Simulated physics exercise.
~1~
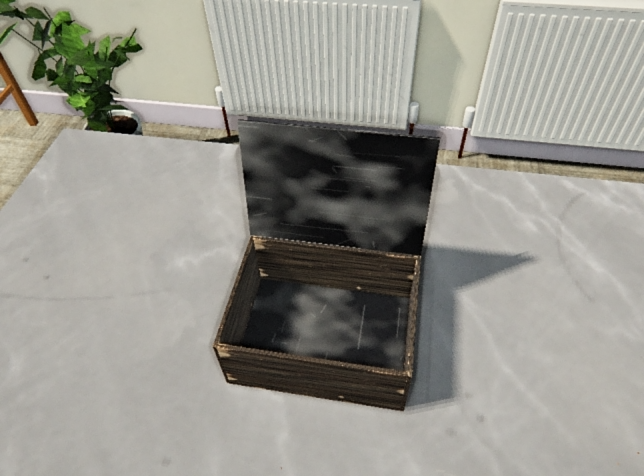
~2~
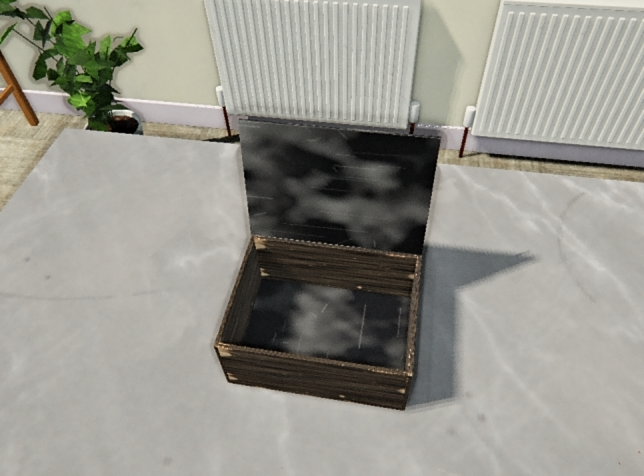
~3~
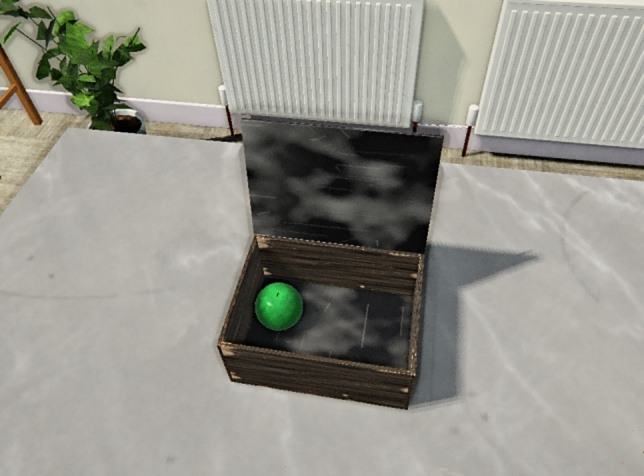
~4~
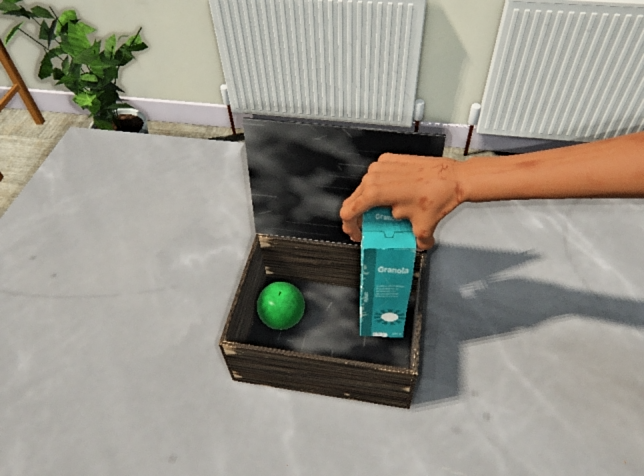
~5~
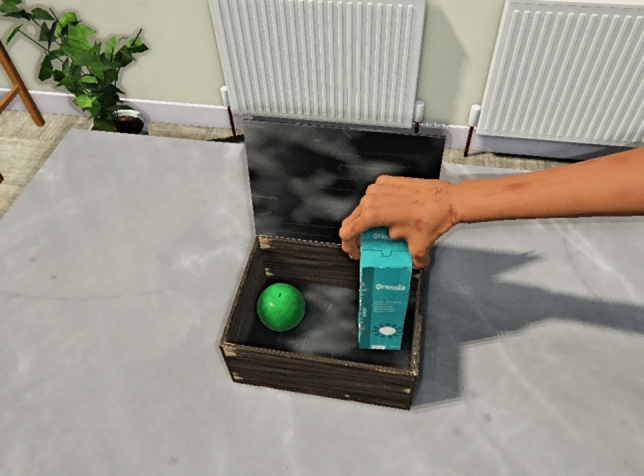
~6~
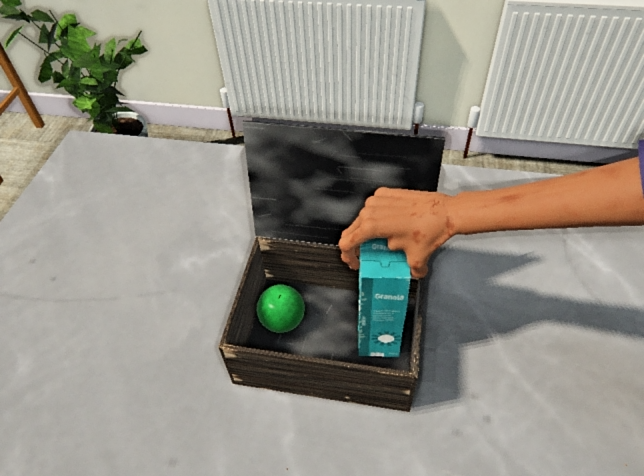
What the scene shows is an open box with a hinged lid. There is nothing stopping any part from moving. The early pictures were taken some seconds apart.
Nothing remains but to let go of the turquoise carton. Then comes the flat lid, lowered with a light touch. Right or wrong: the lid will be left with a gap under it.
Right.
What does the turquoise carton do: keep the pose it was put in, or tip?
Simply put, the turquoise carton remains unturned.
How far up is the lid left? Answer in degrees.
Lid angle from rim - close to 65°.
Then, 1.10 s after the last picture, lid starting down.
Then, 1.40 s after the last picture, lid 73° above the rim.
Then, 3.40 s after the last picture, lid 66° above the rim.
At rest, lid 66° above the rim; both in place. Seen from the same camera at the end, turquoise carton near (381, 300).
